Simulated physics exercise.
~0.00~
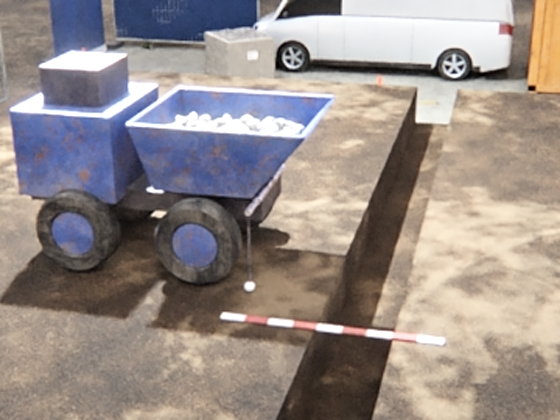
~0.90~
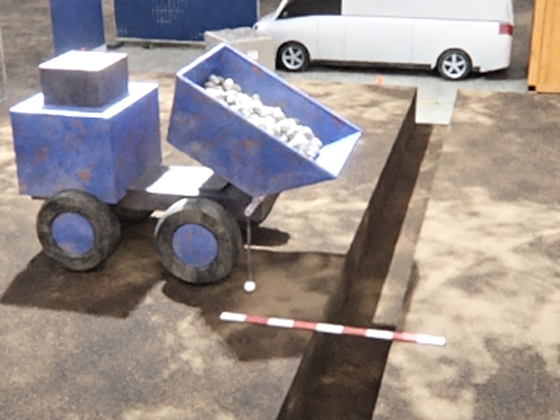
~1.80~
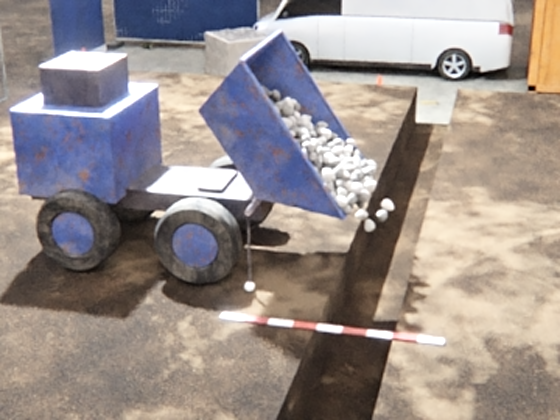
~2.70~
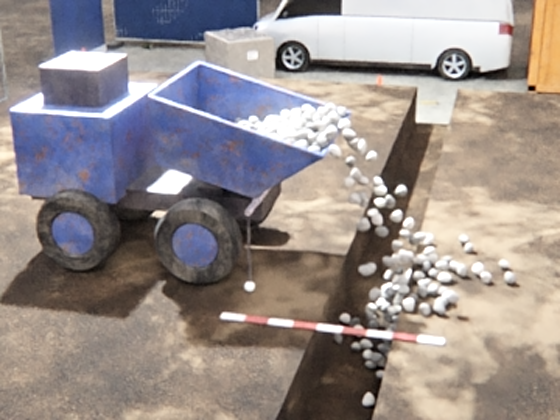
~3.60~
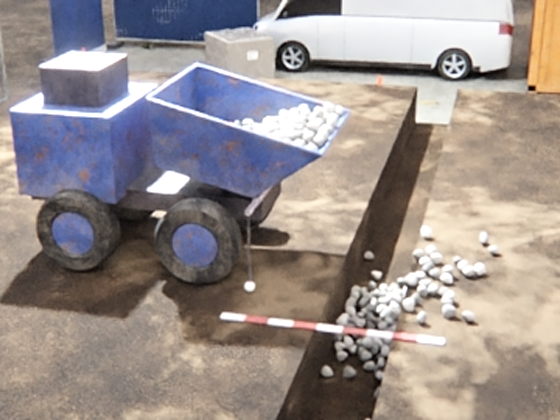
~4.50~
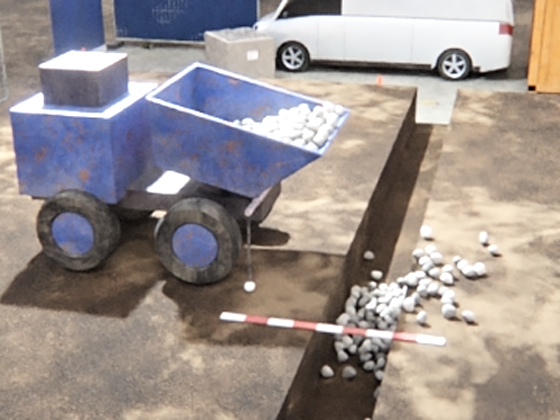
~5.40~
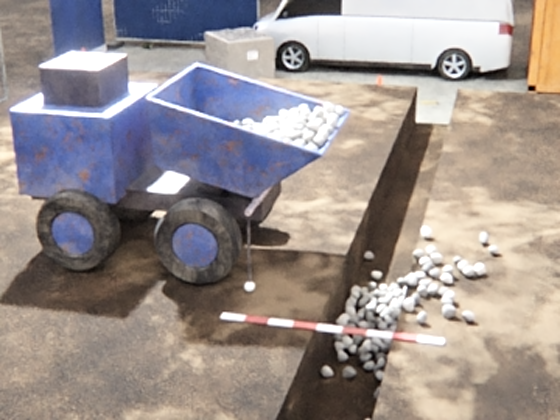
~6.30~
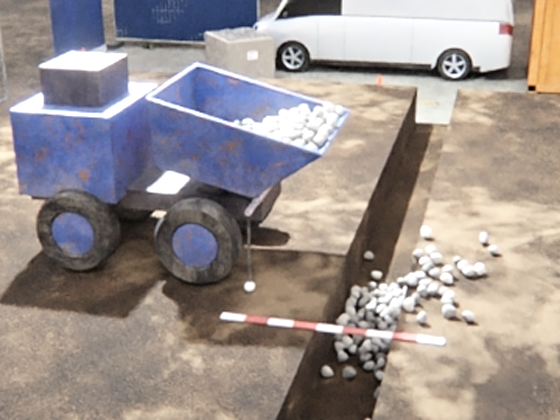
A blue dumper tips its skip, spills some cobbles in and beyond a trench, and half-lowers it.
